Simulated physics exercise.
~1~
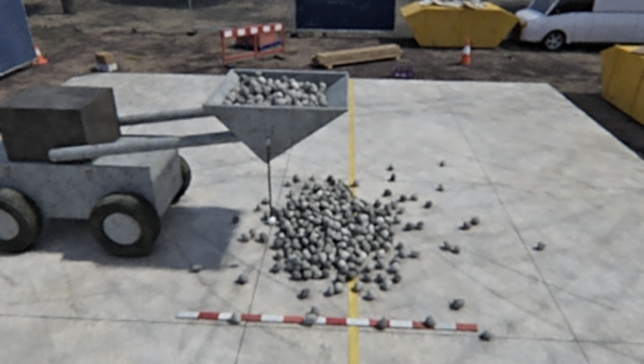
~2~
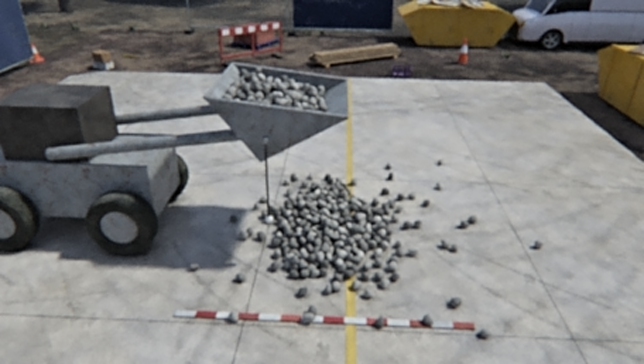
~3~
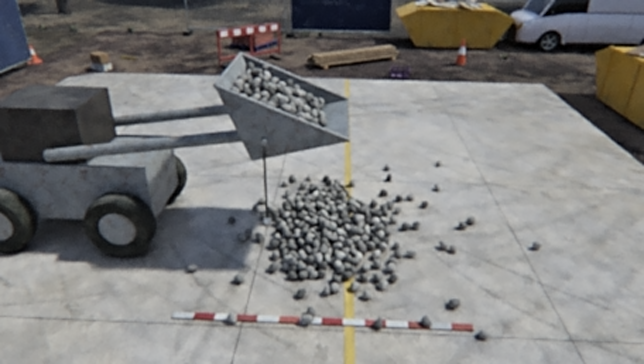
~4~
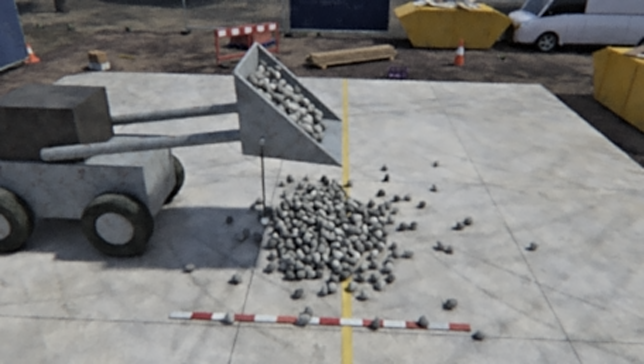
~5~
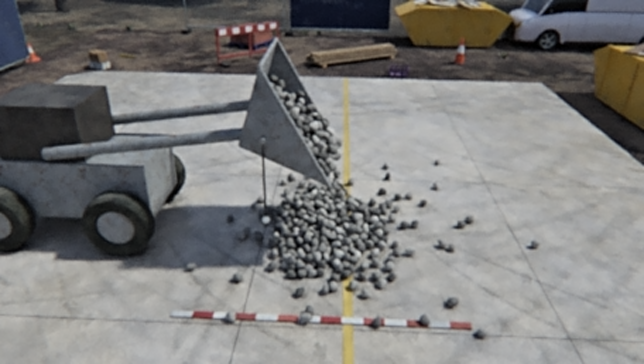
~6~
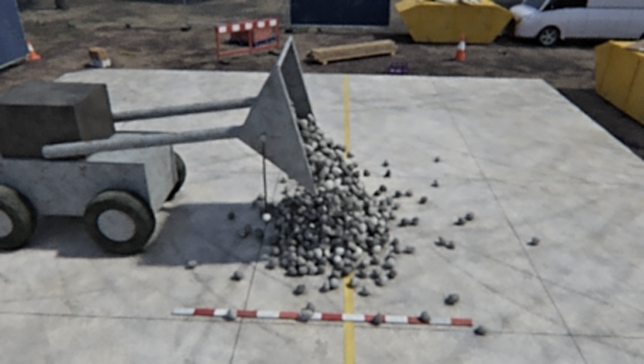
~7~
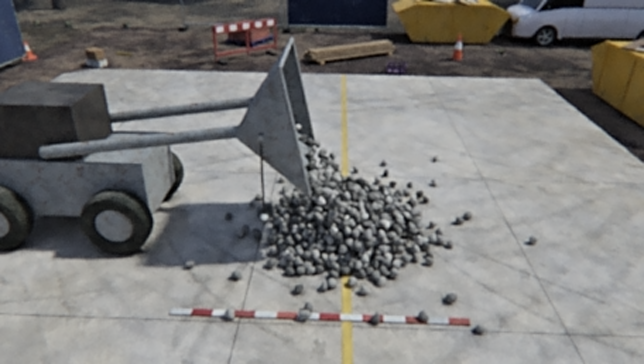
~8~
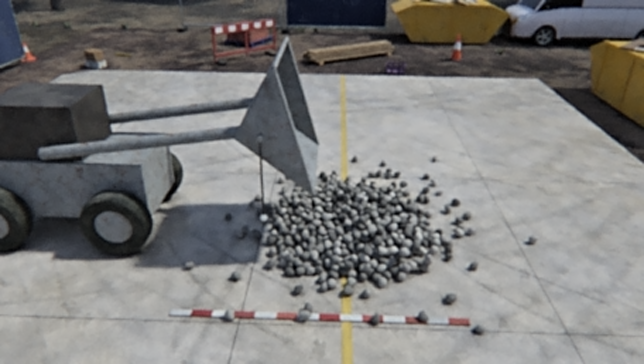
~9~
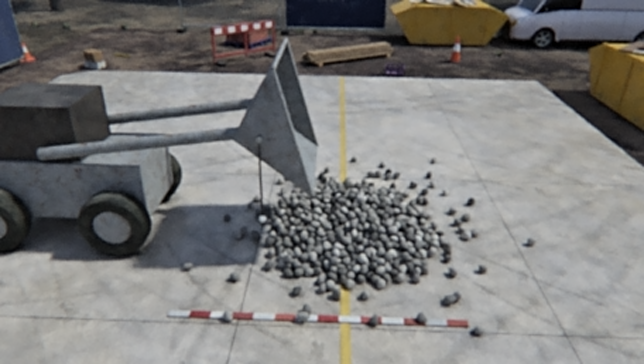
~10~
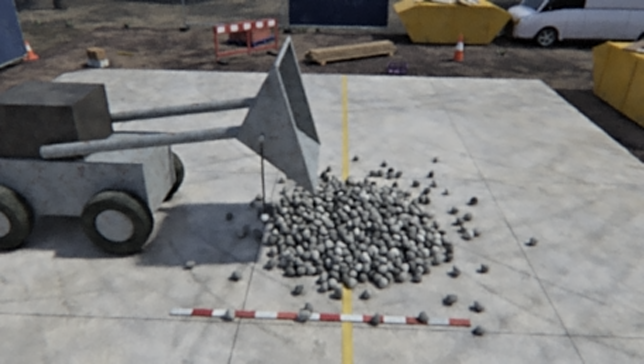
A small grey loader held a bucket of stones over a loose pile on a concrete yard, then tipped it forward until the stones slid out onto the heap, which spread to the right across the yellow line and settled beneath the emptied bucket.
